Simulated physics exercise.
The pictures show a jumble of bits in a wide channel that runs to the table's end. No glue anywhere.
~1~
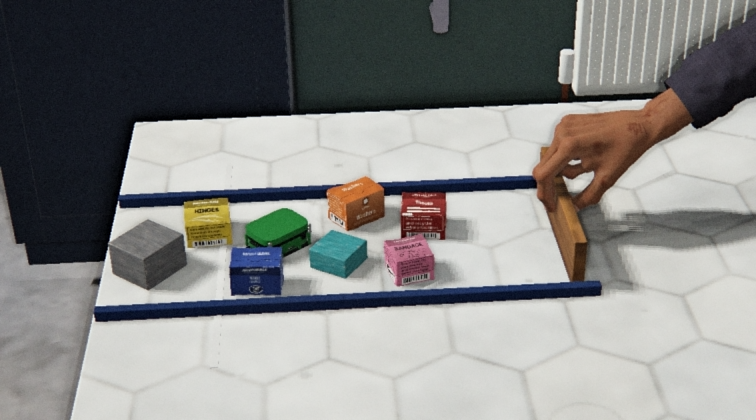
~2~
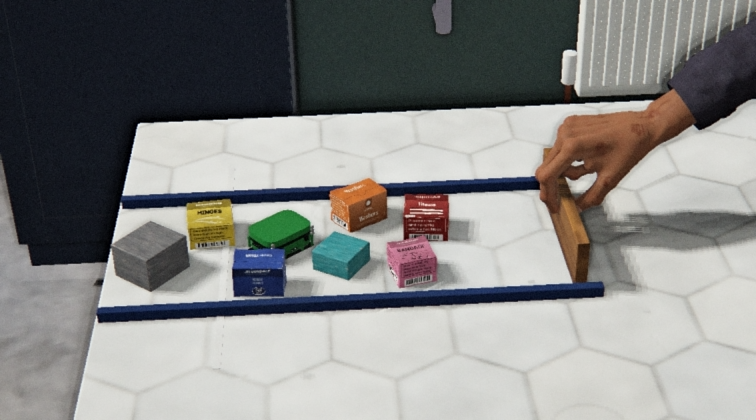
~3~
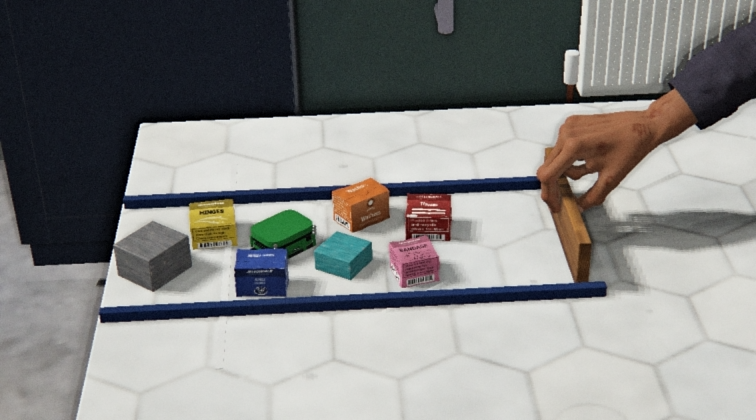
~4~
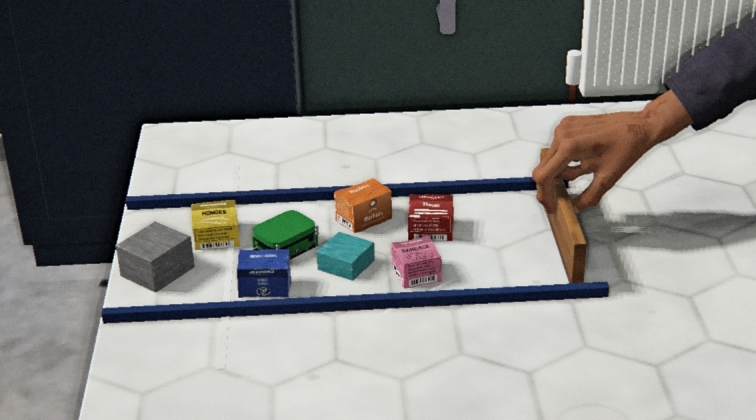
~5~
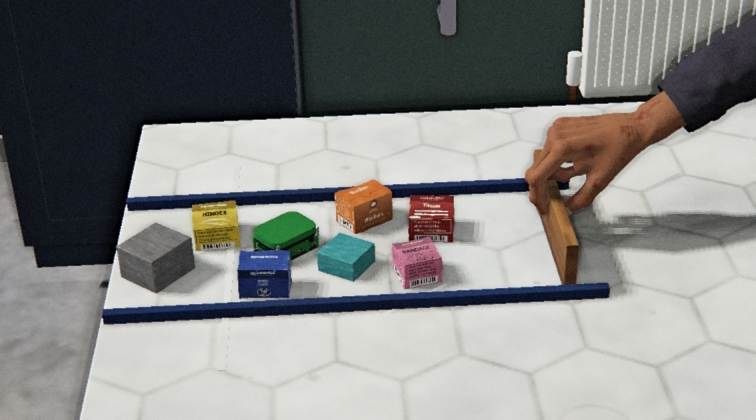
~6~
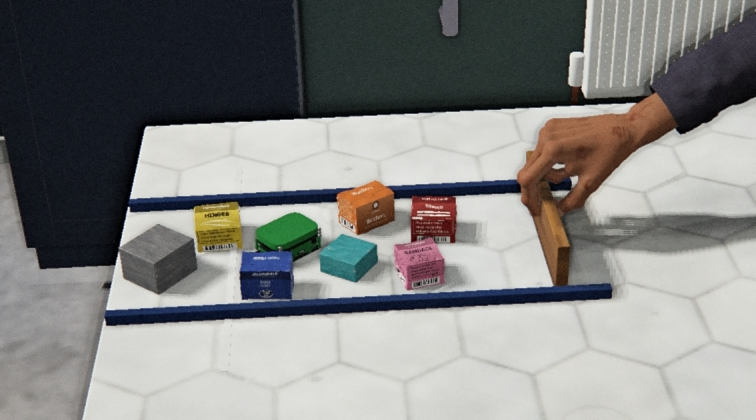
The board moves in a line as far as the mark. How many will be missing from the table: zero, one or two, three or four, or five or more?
Outcome: The number that fall off is zero.
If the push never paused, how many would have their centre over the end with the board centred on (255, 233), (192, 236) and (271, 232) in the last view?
In that order 0, 3 and 0.
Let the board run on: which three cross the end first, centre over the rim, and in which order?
The order is the grey block, the yellow box, the green case.
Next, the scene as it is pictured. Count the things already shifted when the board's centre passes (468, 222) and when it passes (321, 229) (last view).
0 and 7.
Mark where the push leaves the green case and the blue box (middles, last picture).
About (155, 240), and the other about (162, 285).
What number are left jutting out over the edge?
The number is 2.
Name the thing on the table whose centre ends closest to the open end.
Foremost is the grey block.
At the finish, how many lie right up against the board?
3 of them.
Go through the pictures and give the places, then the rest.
In the first frame, grey block (148, 254); yellow box (208, 223); blue box (257, 272); board (561, 214); tape (223, 253).
In the second frame, yellow box (211, 224); red box (427, 218).
In the third frame, blue box (262, 273); turquoise block (344, 255).
In the fourth frame, grey block (155, 256); orange box (364, 206).
In the fifth frame, yellow box (216, 226); green case (286, 239).
In the sixth frame, grey block (158, 259); yellow box (218, 227); blue box (267, 275); board (546, 218); tape (233, 257).
A little later, none off yet; grey block at rest near (158, 259); yellow box at rest near (218, 227); blue box at rest near (267, 275).
Next, none off yet; grey block at rest near (157, 259); yellow box shifted about its own width near (176, 218); blue box shifted about its own width near (209, 282).
When it is over, the number that fall off is zero.
